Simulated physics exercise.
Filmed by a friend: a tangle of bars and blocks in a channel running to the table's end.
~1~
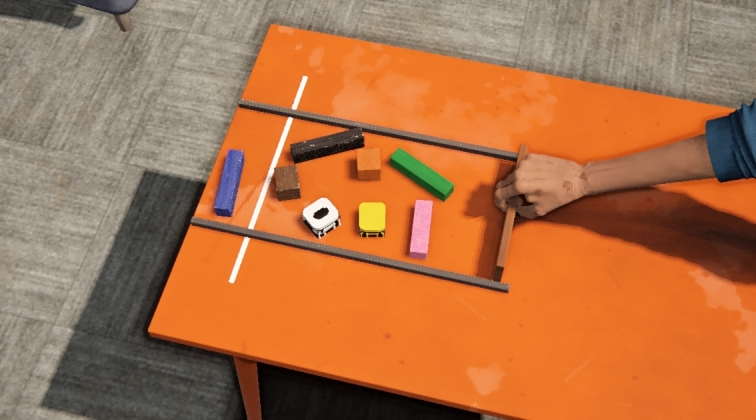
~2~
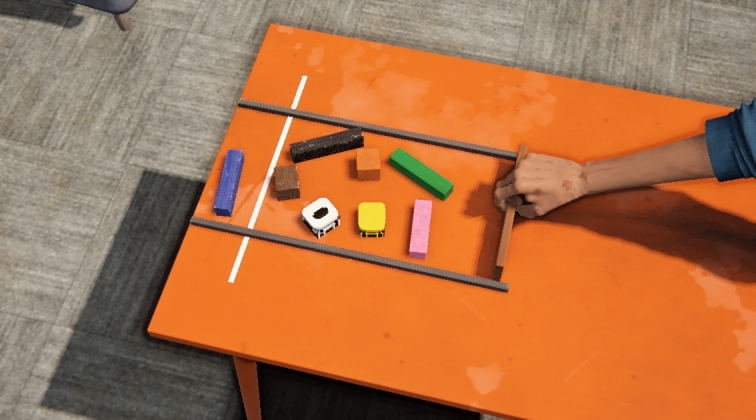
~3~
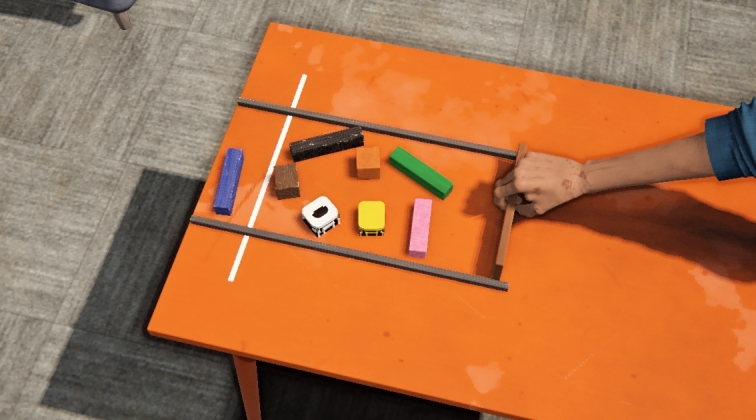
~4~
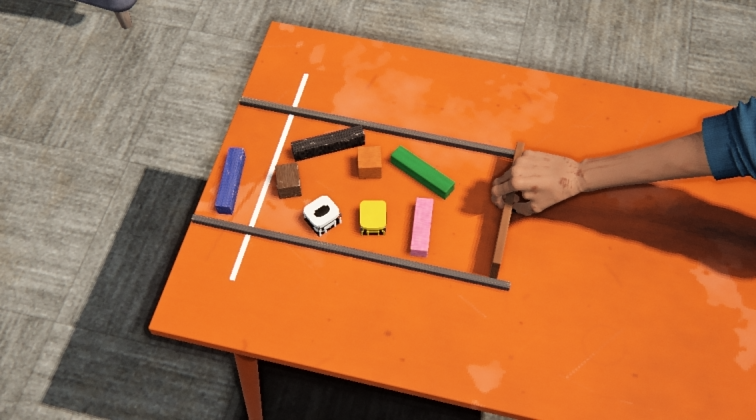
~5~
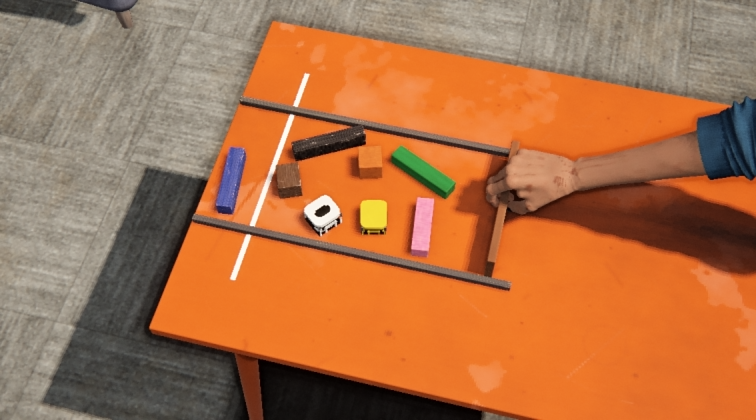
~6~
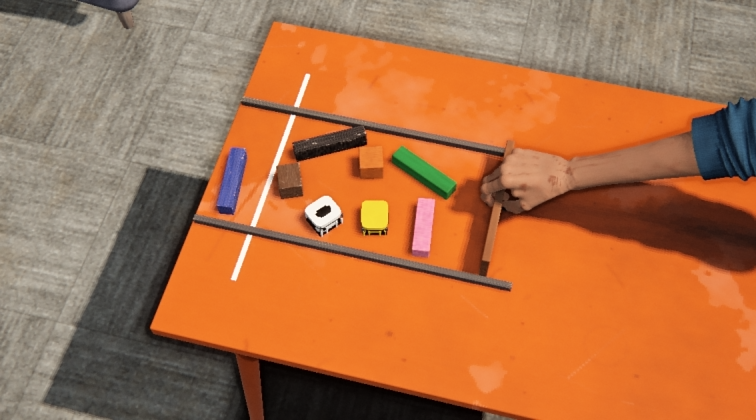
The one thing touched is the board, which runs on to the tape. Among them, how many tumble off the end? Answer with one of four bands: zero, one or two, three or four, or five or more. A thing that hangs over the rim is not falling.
One or two.
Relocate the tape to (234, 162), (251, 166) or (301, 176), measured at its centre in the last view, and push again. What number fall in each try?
6, 4, 0.
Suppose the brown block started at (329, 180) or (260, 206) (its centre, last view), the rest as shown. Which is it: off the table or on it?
In that order: Stays aboard, then slips off.
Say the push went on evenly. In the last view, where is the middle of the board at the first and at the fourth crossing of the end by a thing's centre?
The middle is at about (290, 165), later at about (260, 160).
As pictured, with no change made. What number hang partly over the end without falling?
The total would be 3.
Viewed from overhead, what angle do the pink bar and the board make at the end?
About 0° out of line.
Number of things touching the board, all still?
It's touching 2 at the end.
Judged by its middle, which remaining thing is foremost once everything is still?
Looking at the middles, it's the white case.
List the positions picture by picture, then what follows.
In the first picture, blue bar (230, 183); brown block (287, 183); black bar (328, 146); board (511, 212); tape (271, 172).
In the second picture, brown block (287, 183); board (510, 212).
In the third picture, black bar (327, 144); orange block (368, 163).
In the fourth picture, blue bar (231, 181); white case (322, 216).
In the fifth picture, brown block (289, 181); yellow case (374, 218).
In the sixth picture, blue bar (232, 181); brown block (290, 181); black bar (330, 143); board (497, 207); tape (273, 170).
Early on, none off yet; blue bar at rest near (232, 181); brown block at rest near (290, 181); black bar at rest near (330, 143).
A while later, none off yet; blue bar at rest near (232, 181); brown block at rest near (290, 181); black bar moving near (323, 143).
Further along, none off yet; blue bar travelled a little near (223, 179); brown block travelled about its own width near (258, 167); black bar travelled about its own width near (273, 134).
Finally, the number that fall off is one or two; lost, blue bar.
